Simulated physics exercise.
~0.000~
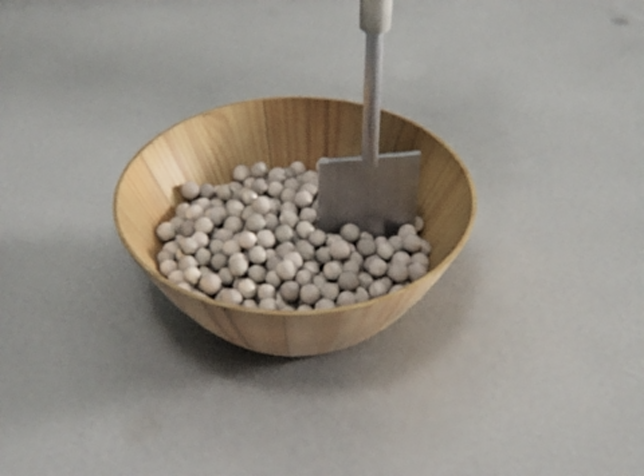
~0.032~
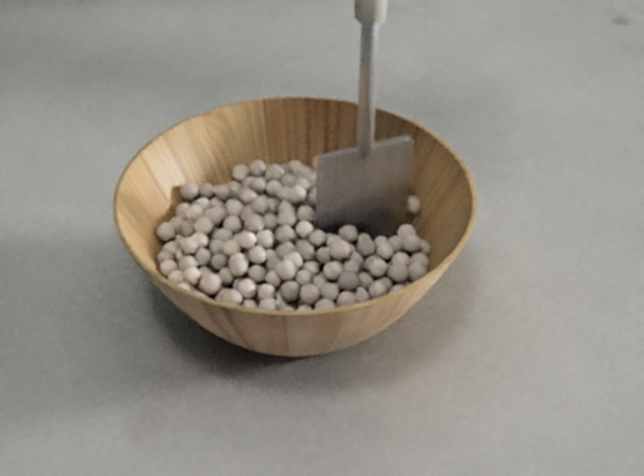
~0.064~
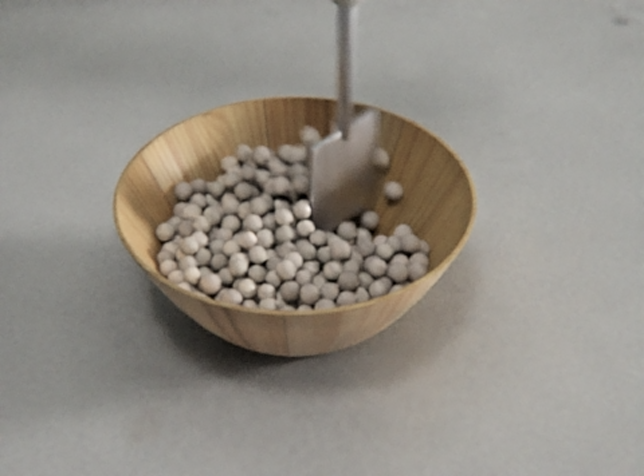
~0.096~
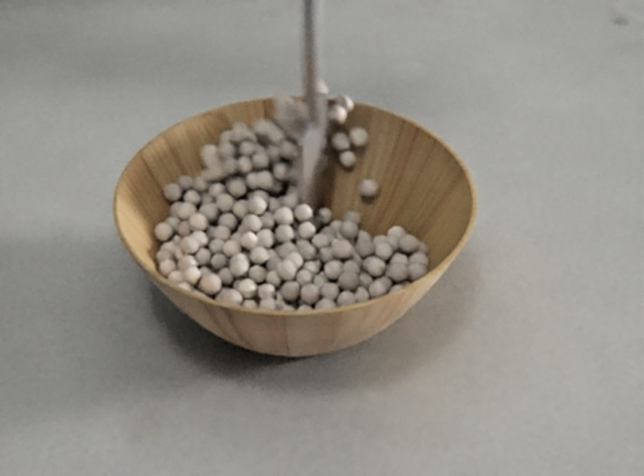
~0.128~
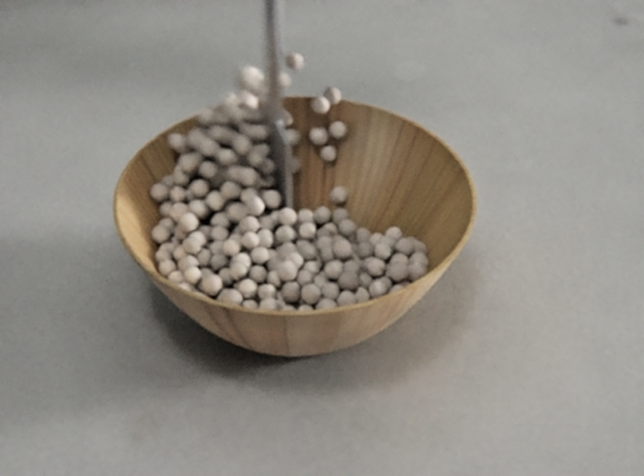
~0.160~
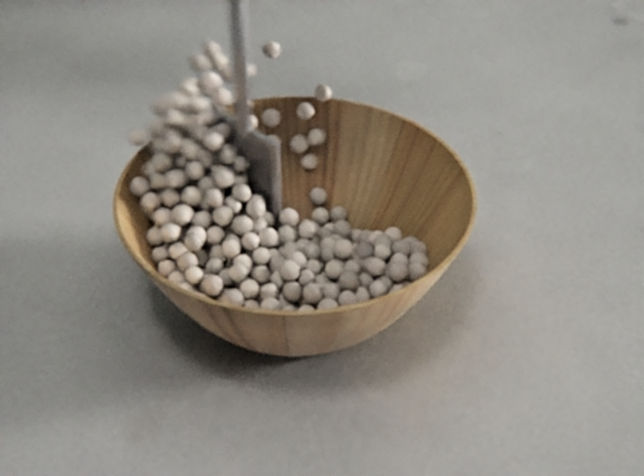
The clip opens on an upright metal spatula standing in pale round beads at the right side of a wooden bowl. The blade sweeps around the back toward the left, turning as it goes, pushing beads into a mound against the left wall while several fly above the rim.
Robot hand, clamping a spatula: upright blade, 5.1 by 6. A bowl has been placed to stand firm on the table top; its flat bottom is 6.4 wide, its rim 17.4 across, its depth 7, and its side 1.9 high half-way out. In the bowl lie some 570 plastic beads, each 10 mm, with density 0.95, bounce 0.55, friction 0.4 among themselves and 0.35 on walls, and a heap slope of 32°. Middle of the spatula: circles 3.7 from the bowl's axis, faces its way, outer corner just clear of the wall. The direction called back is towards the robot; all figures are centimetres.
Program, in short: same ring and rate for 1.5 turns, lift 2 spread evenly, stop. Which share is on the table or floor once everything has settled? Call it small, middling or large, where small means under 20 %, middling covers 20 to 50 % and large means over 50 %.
I would call it middling.
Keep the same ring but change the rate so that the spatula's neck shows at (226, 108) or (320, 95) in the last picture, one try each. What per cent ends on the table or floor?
About 30 per cent, then about 5 per cent.
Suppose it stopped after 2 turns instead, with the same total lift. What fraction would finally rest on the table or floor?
It would be around 25 per cent.
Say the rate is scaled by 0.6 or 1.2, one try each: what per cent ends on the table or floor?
Some 10 and 30 per cent.
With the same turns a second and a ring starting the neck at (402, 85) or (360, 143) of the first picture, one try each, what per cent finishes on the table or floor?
Close to 0 and 30 in a hundred.
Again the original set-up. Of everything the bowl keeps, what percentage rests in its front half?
Near 50 per cent of what stays in the bowl.
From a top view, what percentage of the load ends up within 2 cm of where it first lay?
I'd put it at about 35 in a hundred.
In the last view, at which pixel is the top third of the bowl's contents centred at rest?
Close to (302, 247).
By 0.34 s, 284° round, highest piece 10 above the table; 469 in the bowl, 41 on the table or floor, 58 in flight or on the tool.
By 0.51 s, 83° round, highest piece 9 above the table; 418 in the bowl, 135 on the table or floor, 15 in flight or on the tool.
By 0.80 s, 180° round, highest piece 5 above the table; 413 in the bowl, 155 on the table or floor.
By 1.50 s, 180° round, highest piece 5 above the table; 413 in the bowl, 155 on the table or floor.
Final count, 413 in the bowl, 155 on the table or floor. That is 27 % on the table or floor.
